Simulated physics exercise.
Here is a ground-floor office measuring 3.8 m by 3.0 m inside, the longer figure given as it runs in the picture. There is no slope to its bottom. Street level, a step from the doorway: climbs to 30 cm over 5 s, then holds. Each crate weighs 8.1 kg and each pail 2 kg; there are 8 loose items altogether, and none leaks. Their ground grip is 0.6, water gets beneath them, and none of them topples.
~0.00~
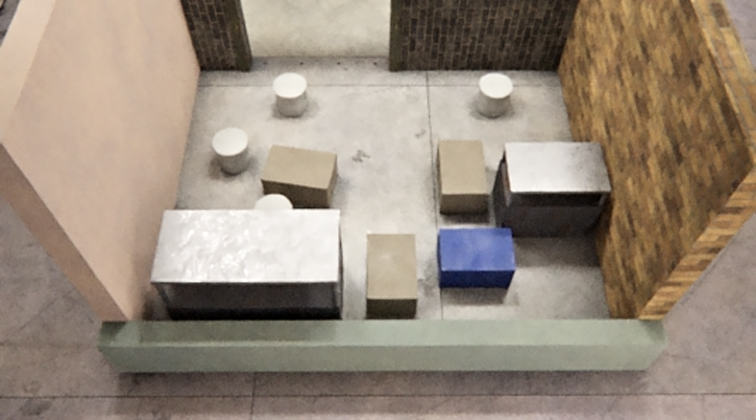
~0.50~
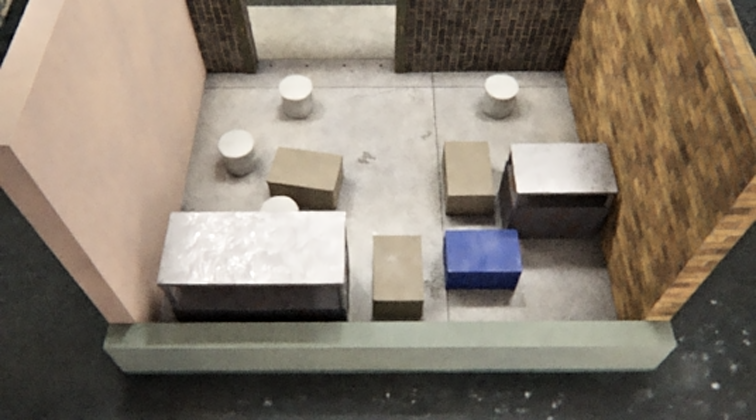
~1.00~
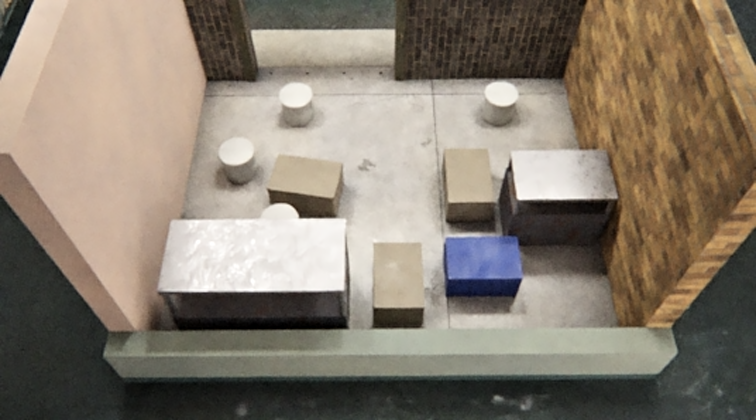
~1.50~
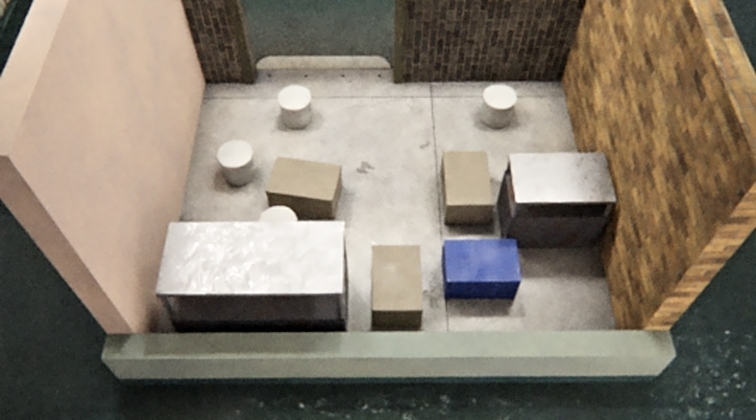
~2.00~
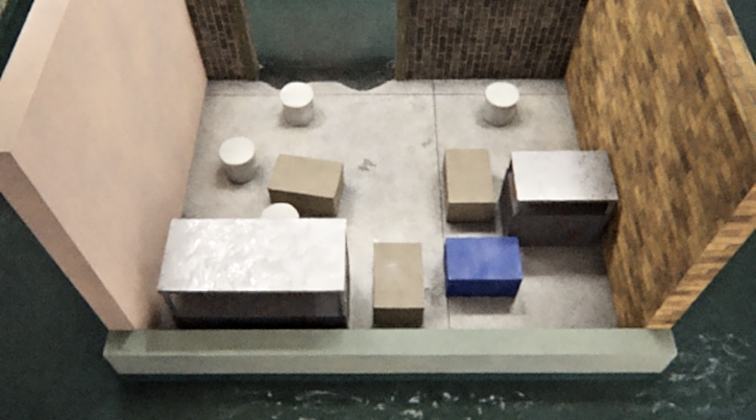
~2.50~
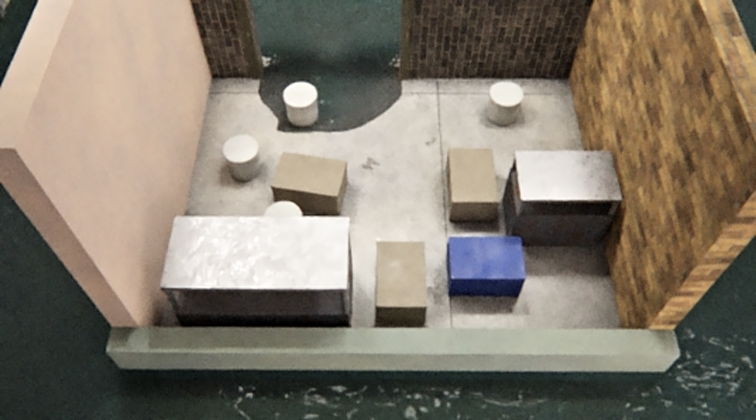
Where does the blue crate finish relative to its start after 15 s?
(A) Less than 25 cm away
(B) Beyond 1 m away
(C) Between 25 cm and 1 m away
Between 25 cm and 1 m away (C).
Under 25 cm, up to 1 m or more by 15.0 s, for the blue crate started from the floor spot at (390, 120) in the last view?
In that run it wanders a bit.
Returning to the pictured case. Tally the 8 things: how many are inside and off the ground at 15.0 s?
At that time, 8.
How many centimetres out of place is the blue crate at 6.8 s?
About 80 cm out of place.
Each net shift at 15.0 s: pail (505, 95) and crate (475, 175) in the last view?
They sit 140 cm and 80 cm away, in the order given.
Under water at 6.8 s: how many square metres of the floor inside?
At that time the wet patch spans about 9.5 m2.
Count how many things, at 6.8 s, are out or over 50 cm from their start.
By my reckoning, 3.
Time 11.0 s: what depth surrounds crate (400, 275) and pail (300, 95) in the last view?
About 27 and 30 cm.
After 3.5 s the blue crate is near (487, 257), 0.0 m from its start, aground; 1 afloat.
After 6.8 s the blue crate is near (583, 260), 0.8 m from its start, afloat; 6 afloat.
After 11.0 s the blue crate is near (523, 256), 0.3 m from its start, afloat; 8 afloat.
After 15.0 s the blue crate is near (564, 260), 0.6 m from its start, afloat; 8 afloat.
